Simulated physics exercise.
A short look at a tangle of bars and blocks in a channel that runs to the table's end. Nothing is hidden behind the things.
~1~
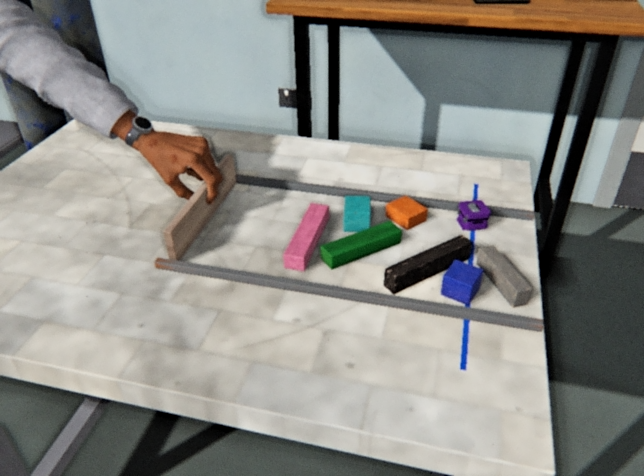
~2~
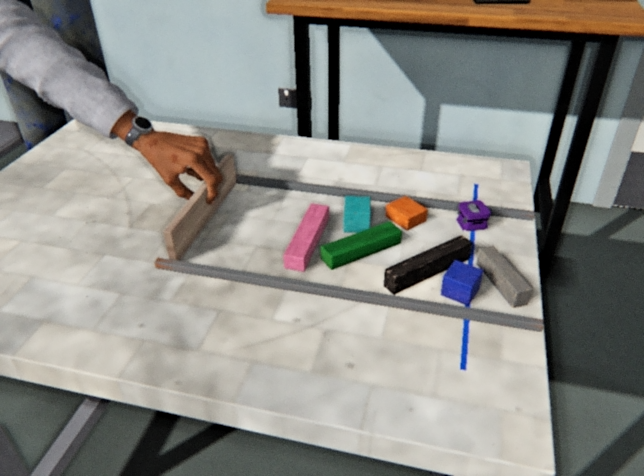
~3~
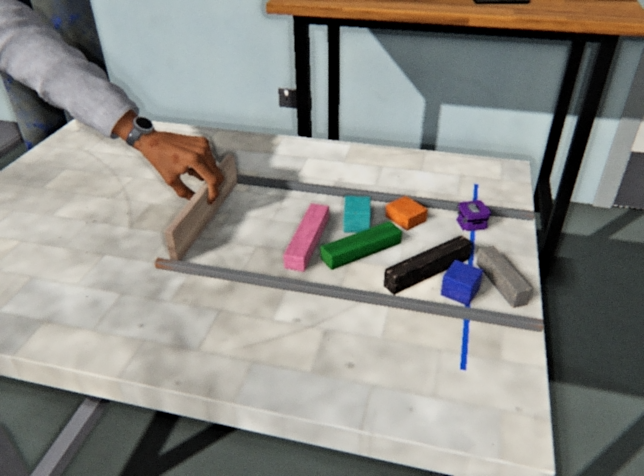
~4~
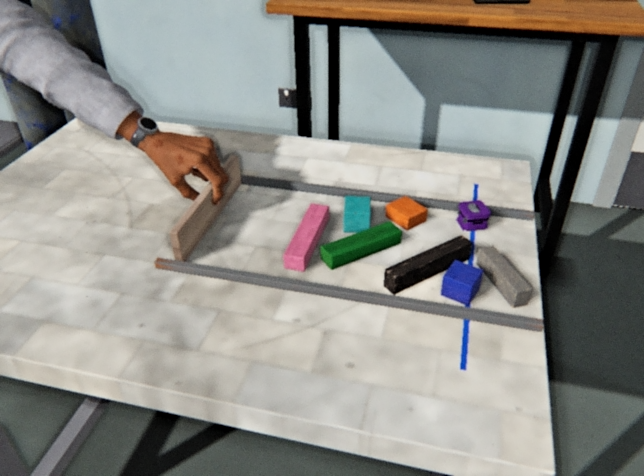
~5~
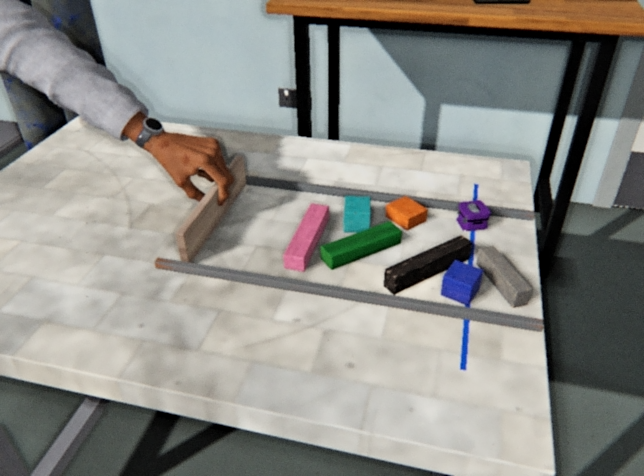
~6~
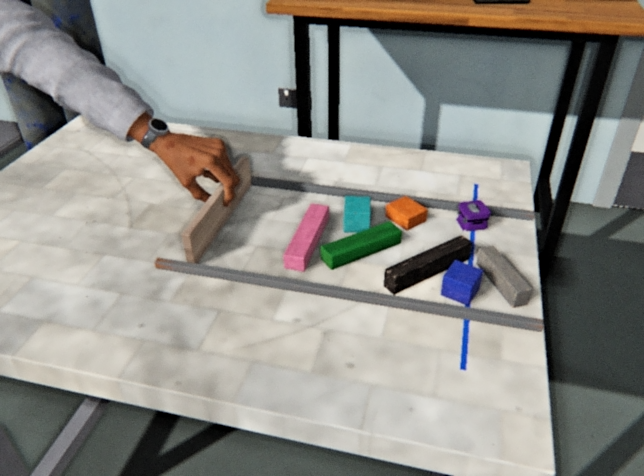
The clip shows a hand holding a board upright at the left of a railed channel on a tabletop, then sliding it slightly right, while the coloured bars and blocks, some by a blue tape line, stay still.
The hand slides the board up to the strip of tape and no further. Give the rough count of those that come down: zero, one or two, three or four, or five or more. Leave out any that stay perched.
As it turns out, the number that fall off is one or two.
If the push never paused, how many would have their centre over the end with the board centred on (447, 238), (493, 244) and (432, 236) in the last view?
The counts: 1, 5 and 0.
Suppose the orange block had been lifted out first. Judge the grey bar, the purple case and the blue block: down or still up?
The grey bar falls; the purple case does not fall; the blue block comes down.
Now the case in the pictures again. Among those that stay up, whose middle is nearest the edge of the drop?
Foremost is the black bar.
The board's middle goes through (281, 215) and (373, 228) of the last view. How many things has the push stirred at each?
The counts are 0 and 5.
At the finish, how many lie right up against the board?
That makes 2.
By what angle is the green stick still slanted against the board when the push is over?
Near 25 degrees.
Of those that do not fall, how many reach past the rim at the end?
That would be 3.
Early on, none off yet; grey bar at rest near (503, 276); purple case at rest near (473, 217); blue block at rest near (462, 283).
Finally, the number that fall off is one or two; lost, blue block and grey bar.
